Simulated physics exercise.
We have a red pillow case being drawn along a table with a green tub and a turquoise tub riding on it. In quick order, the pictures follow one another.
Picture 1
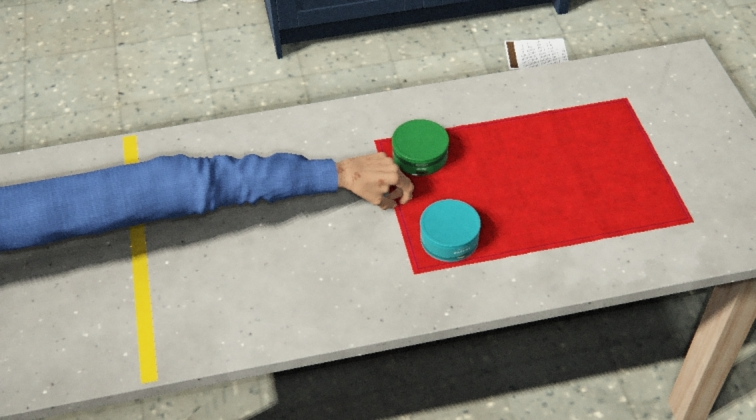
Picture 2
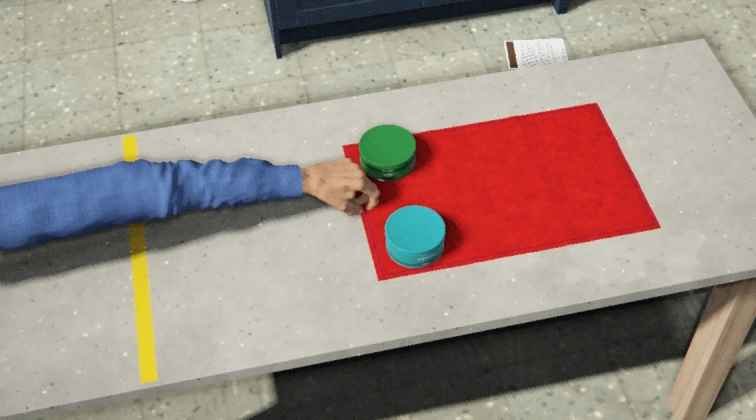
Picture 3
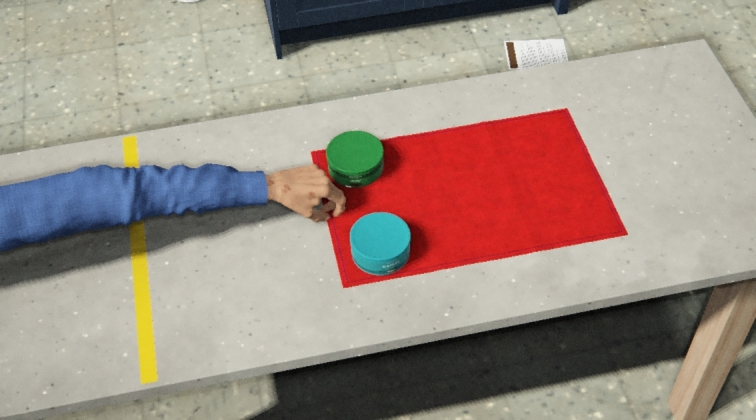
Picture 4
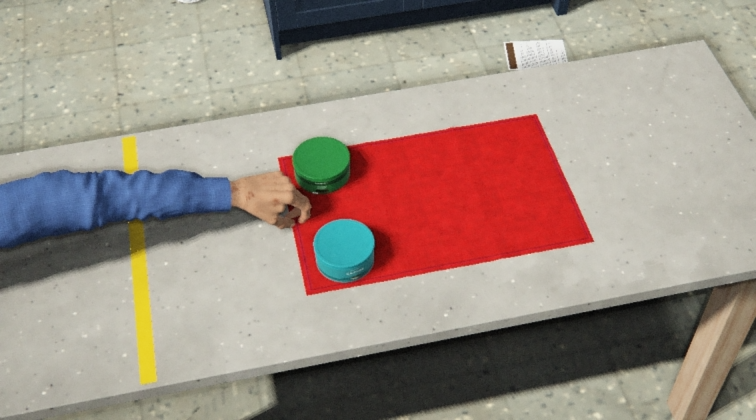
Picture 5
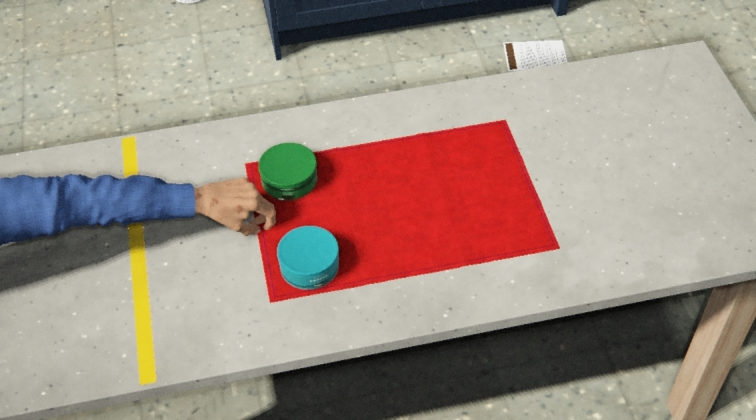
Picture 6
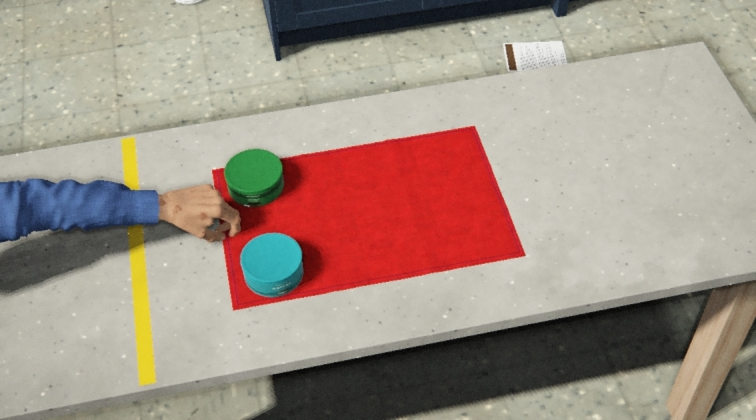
A hand in a blue sleeve grips the near edge of a red cloth and drags it steadily leftward across a speckled gray table. The green tub and turquoise tub ride along on it, and by the end the cloth's left edge is much closer to the yellow tape.
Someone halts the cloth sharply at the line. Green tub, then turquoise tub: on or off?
Green tub: Off; turquoise tub: Off.
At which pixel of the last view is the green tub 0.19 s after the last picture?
Somewhere about (132, 199), I'd say.
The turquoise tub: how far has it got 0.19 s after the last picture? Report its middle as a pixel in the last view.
(141, 289), roughly.
Then, 0.08 s after the last picture, hem short of the tape; green tub on the cloth near (201, 187); turquoise tub on the cloth near (215, 276).
Then, 0.19 s after the last picture, hem at the tape; green tub ahead of the hem near (132, 199); turquoise tub ahead of the hem near (141, 289).
At rest, hem at the tape; green tub ahead of the hem near (39, 217); turquoise tub ahead of the hem near (40, 309). The green tub shoots off the front and the turquoise tub slides clear of the cloth.
